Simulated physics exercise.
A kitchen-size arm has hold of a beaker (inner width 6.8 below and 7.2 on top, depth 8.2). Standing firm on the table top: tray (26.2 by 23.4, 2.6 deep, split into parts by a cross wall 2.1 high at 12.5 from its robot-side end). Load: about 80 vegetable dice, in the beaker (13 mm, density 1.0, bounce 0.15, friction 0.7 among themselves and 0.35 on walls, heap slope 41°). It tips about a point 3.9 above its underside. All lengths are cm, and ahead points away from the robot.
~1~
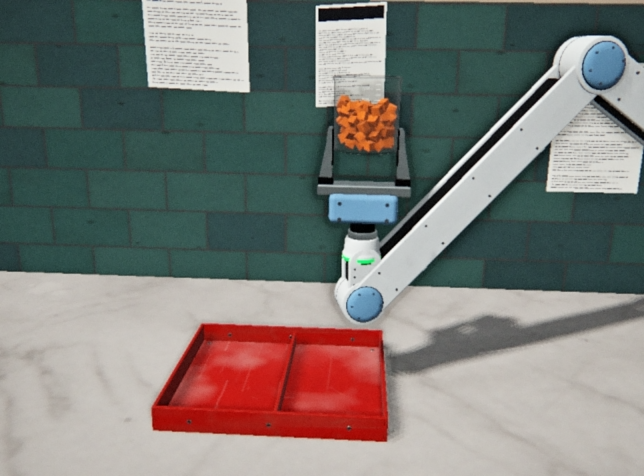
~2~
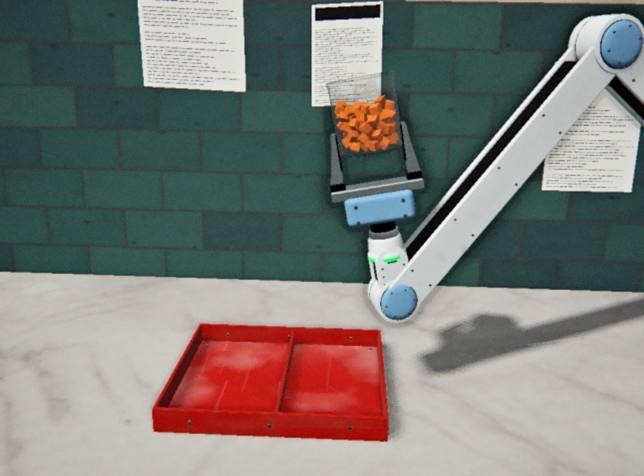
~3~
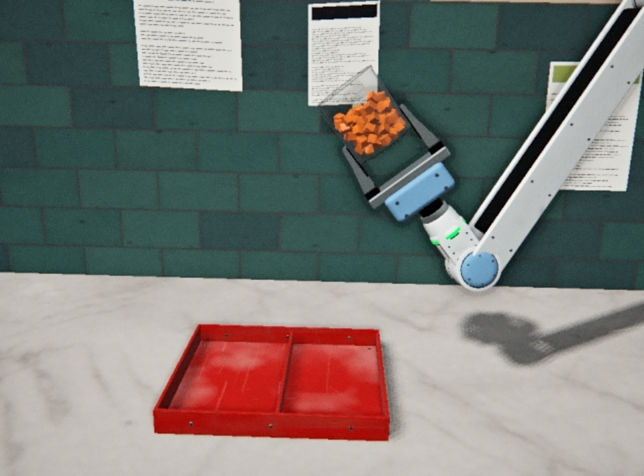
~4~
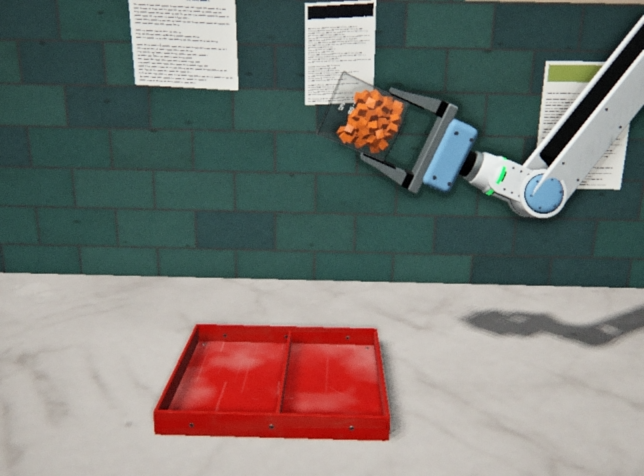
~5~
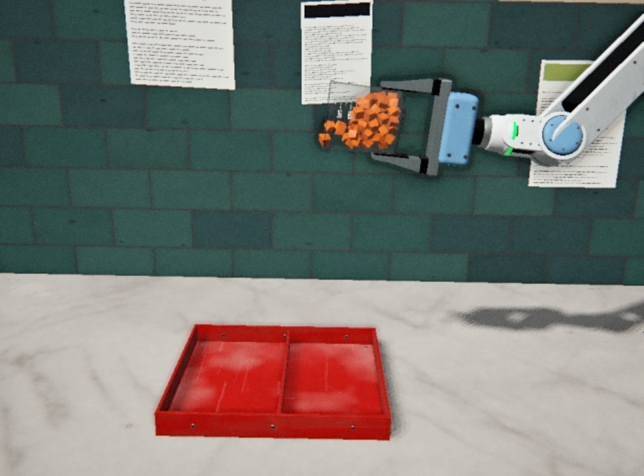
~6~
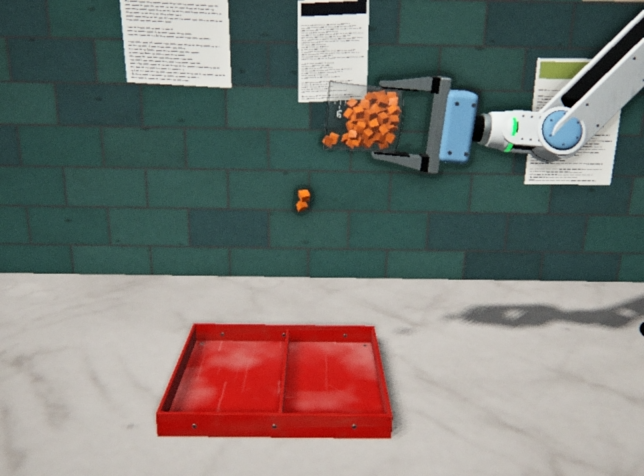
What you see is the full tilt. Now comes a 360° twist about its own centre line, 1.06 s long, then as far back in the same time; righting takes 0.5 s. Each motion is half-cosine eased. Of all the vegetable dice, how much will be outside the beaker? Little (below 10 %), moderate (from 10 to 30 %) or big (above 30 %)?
Answer: Big; above 30 % of the vegetable dice finish outside the beaker.
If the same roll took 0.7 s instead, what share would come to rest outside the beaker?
Then about 45 per cent.
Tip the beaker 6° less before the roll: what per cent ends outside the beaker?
Some 25 per cent.
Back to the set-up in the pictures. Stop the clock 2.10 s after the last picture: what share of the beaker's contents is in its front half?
Some 25 per cent.
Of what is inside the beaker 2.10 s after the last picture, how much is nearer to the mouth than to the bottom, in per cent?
Some 40 per cent.
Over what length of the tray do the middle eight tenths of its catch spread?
Some 18 cm.
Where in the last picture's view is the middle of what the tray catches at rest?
Around (274, 383).
Then, 1.05 s on, tipped 86°, highest piece 37 above the table; 64 in the beaker, 10 in the far-side part, 4 in the robot-side part, 2 in flight or on a rim.
Then, 2.10 s on, tipped 86°, highest piece 37 above the table; 48 in the beaker, 18 in the far-side part, 10 in the robot-side part, 4 in flight or on a rim.
Then, 2.82 s on, upright, highest piece 37 above the table; 46 in the beaker, 20 in the far-side part, 14 in the robot-side part.
Then, 3.52 s on, upright, highest piece 37 above the table; 46 in the beaker, 20 in the far-side part, 14 in the robot-side part.
In the end, 46 in the beaker, 20 in the far-side part, 14 in the robot-side part. That is 42 % outside the beaker.
